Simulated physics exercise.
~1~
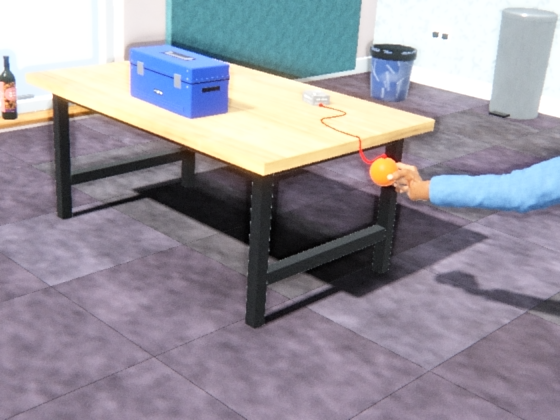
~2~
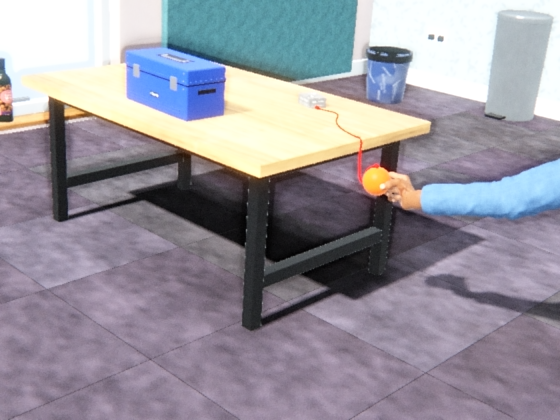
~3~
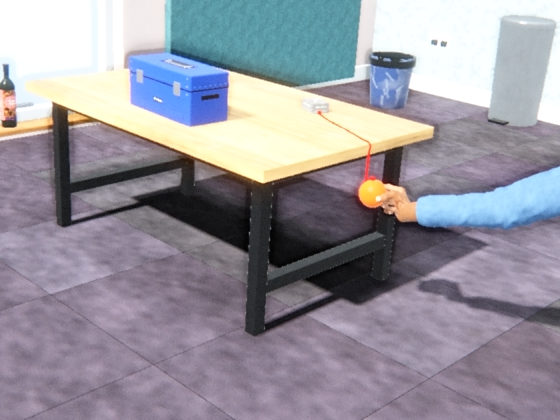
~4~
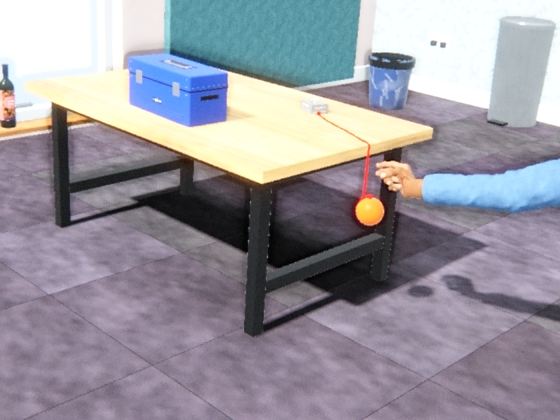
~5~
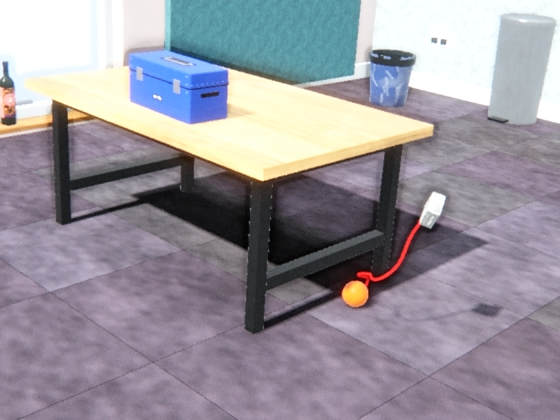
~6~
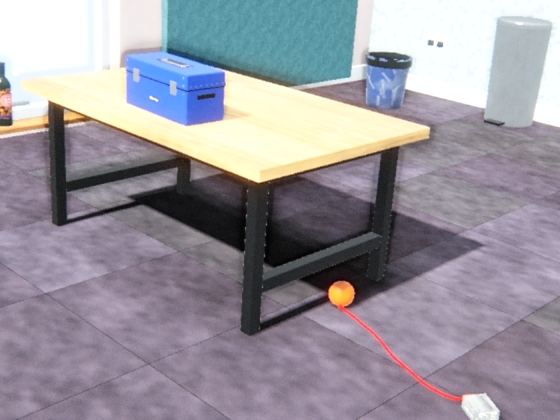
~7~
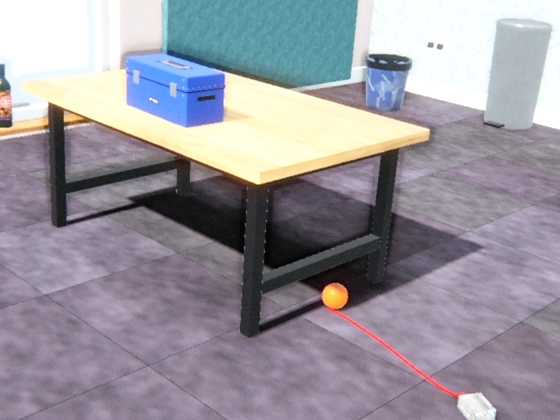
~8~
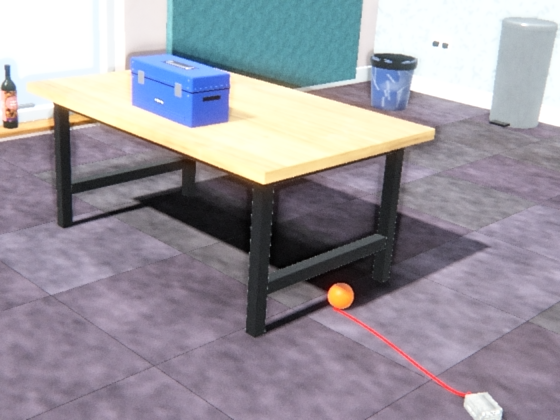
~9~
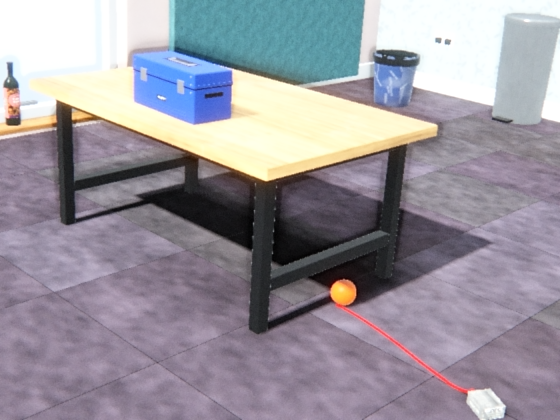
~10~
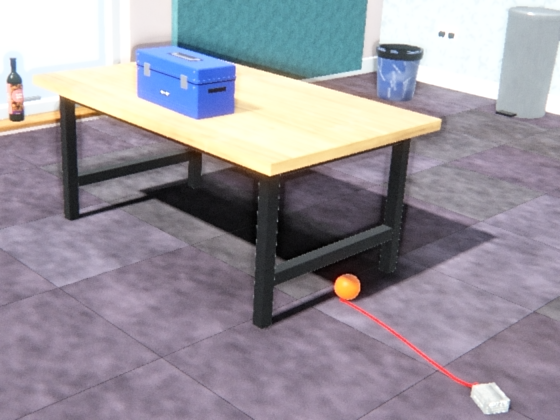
Orange on a red string dropping from a hand past a desk's end to the floor, pulling a small grey box down after it.
